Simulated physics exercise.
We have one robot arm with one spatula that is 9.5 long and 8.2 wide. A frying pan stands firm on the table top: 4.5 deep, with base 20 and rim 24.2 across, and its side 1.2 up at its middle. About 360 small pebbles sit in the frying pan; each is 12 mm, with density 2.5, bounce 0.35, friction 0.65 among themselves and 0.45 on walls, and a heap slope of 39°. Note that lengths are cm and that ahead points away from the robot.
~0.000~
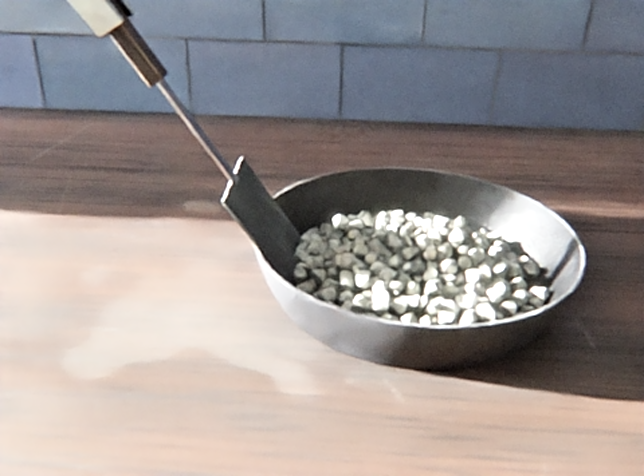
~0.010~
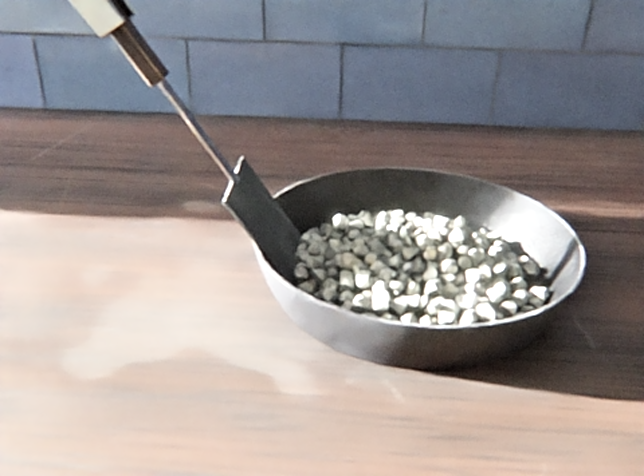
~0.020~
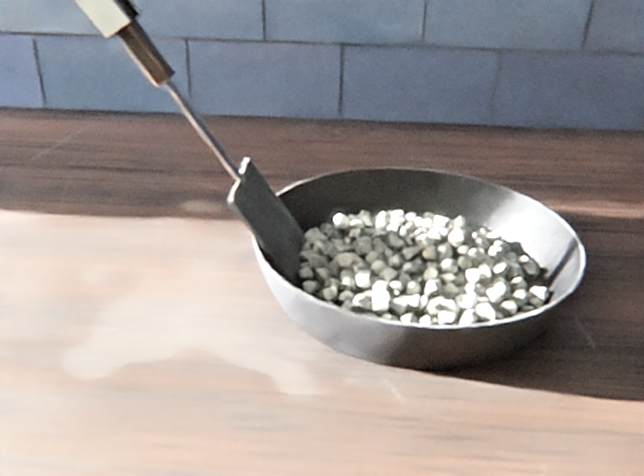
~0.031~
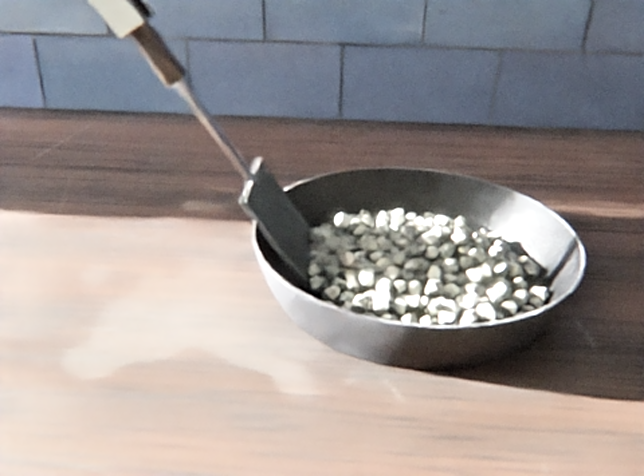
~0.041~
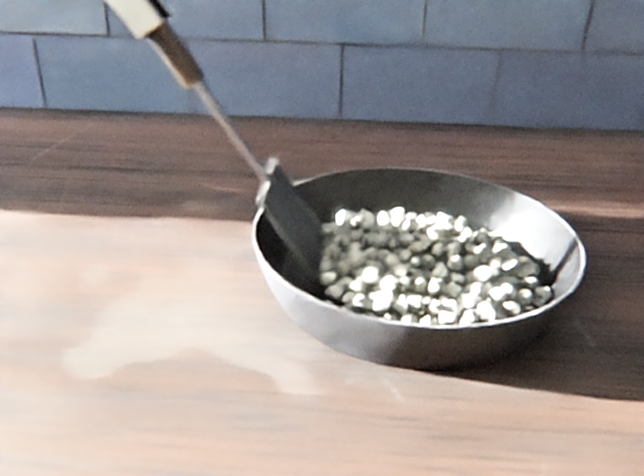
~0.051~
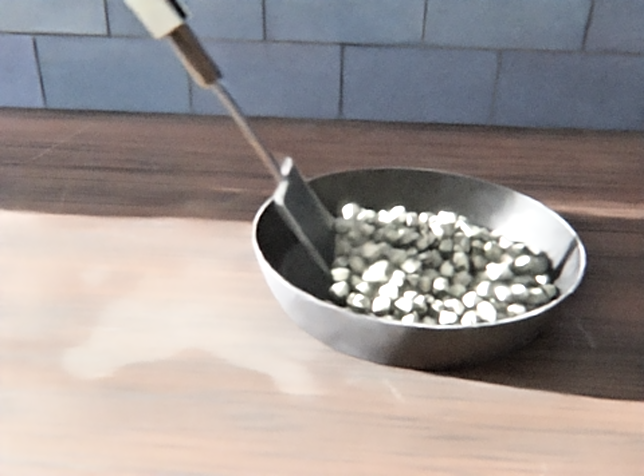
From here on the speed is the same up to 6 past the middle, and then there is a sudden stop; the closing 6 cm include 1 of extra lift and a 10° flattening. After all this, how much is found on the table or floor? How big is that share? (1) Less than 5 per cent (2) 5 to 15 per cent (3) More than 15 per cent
Answer: 2.
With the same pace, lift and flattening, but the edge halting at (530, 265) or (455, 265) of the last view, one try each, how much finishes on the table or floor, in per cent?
About 25 and 0 per cent.
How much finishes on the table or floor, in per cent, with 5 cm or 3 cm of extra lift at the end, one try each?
Close to 20 and 15 percent respectively.
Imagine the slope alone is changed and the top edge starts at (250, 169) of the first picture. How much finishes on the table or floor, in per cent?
I'd estimate around 15 per cent.
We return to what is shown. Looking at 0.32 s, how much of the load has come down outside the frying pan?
Roughly 6 percent of it.
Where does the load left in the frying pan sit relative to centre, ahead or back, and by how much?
Some 5.0 cm ahead of the centre.
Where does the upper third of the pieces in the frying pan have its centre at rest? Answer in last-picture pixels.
The middle lies somewhere around (524, 248).
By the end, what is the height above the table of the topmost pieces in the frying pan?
Peak at rest, approximately 5.5 centimetres.
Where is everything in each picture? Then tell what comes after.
The spatula top edge at (233, 177), sloping 56°; upper third of the load around (398, 255), from x 300 to 540, top at y 215; 363 in the frying pan, in the first picture.
The spatula top edge at (234, 177), sloping 56°; upper third of the load around (398, 255), from x 300 to 540, top at y 215, in the second picture.
The spatula top edge at (239, 178), sloping 56°; upper third of the load around (398, 255), from x 300 to 540, top at y 215, in the third picture.
The spatula top edge at (251, 178), sloping 56°; upper third of the load around (395, 253), from x 300 to 540, top at y 215, in the fourth picture.
The spatula top edge at (267, 179), sloping 56°; upper third of the load around (399, 252), from x 300 to 540, top at y 215, in the fifth picture.
The spatula top edge at (284, 179), sloping 56°; upper third of the load around (405, 250), from x 300 to 545, top at y 215; 363 in the frying pan, in the sixth picture.
After 0.08 s, sloping 56°, highest piece 6 above the table; 363 in the frying pan.
After 0.11 s, sloping 53°, highest piece 7 above the table; 363 in the frying pan.
After 0.32 s, sloping 46°, highest piece 6 above the table; 336 in the frying pan, 20 on the table or floor, 7 on the blade or in flight.
After 1.37 s, sloping 46°, highest piece 5 above the table; 336 in the frying pan, 27 on the table or floor.
In the end, 336 in the frying pan, 27 on the table or floor. That is 7 % on the table or floor.
